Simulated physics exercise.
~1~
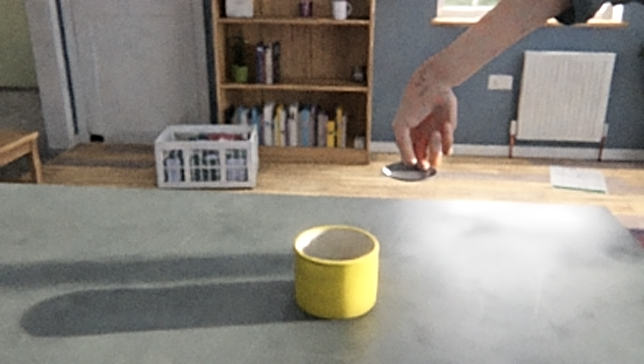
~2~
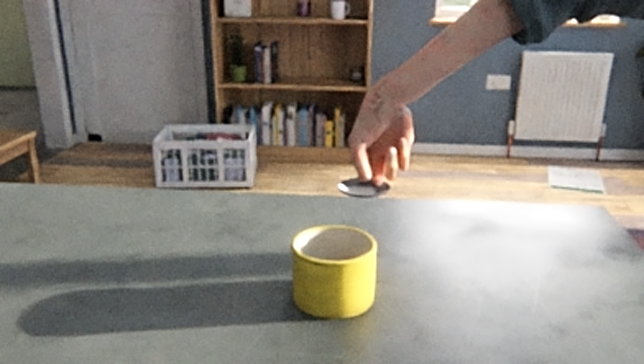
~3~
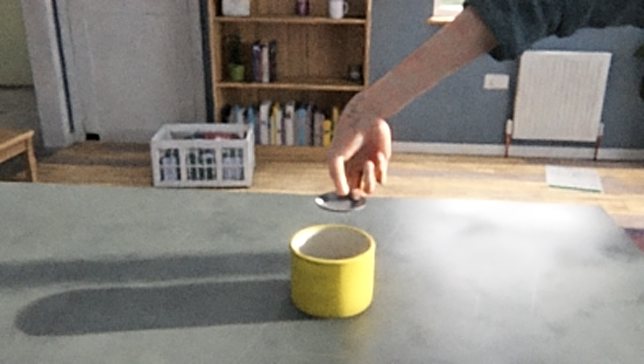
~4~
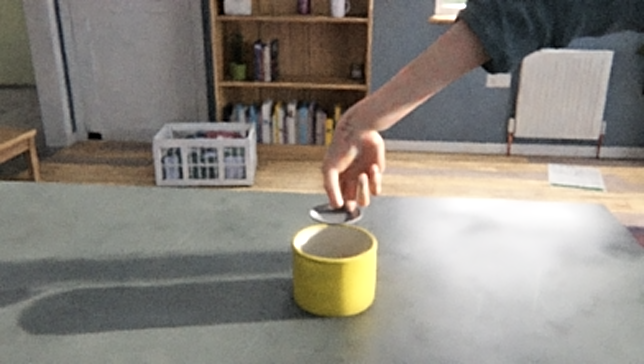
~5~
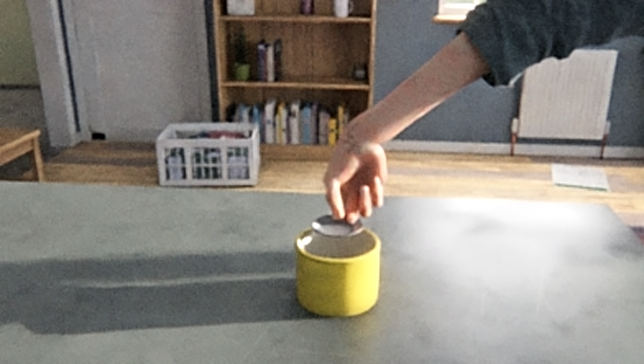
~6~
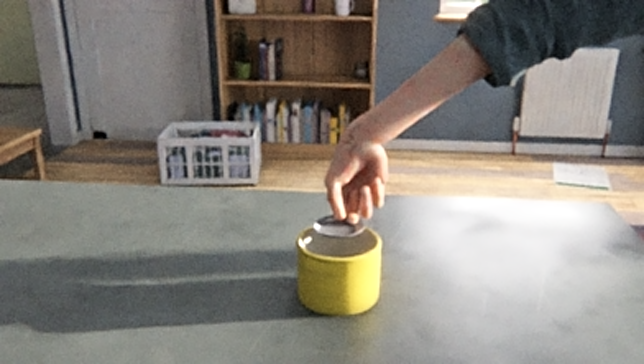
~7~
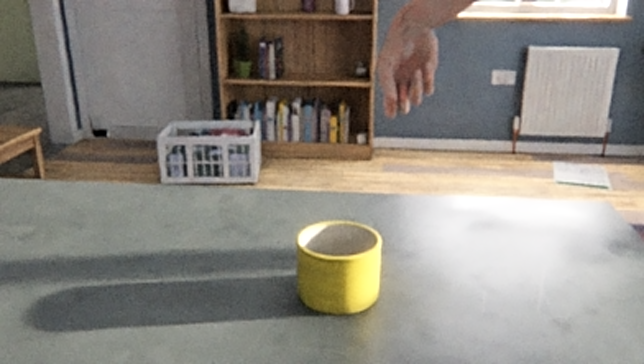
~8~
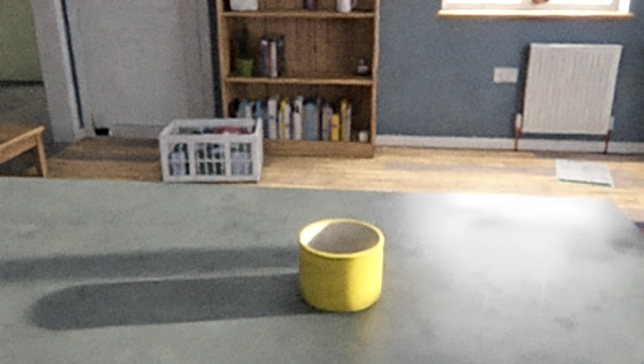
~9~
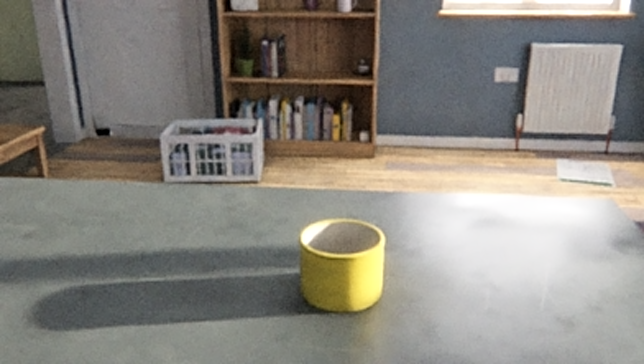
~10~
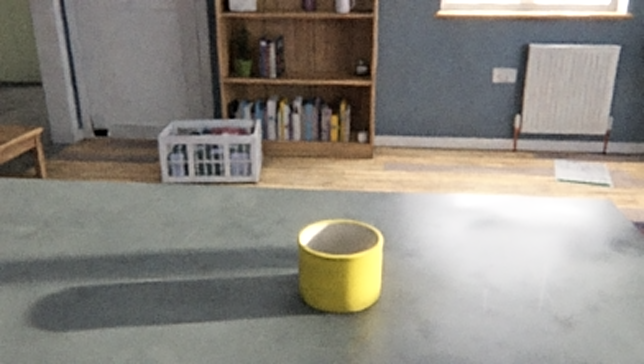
A hand lowering a small grey disc over a yellow pot, letting it drop inside and withdrawing, leaving the pot open.
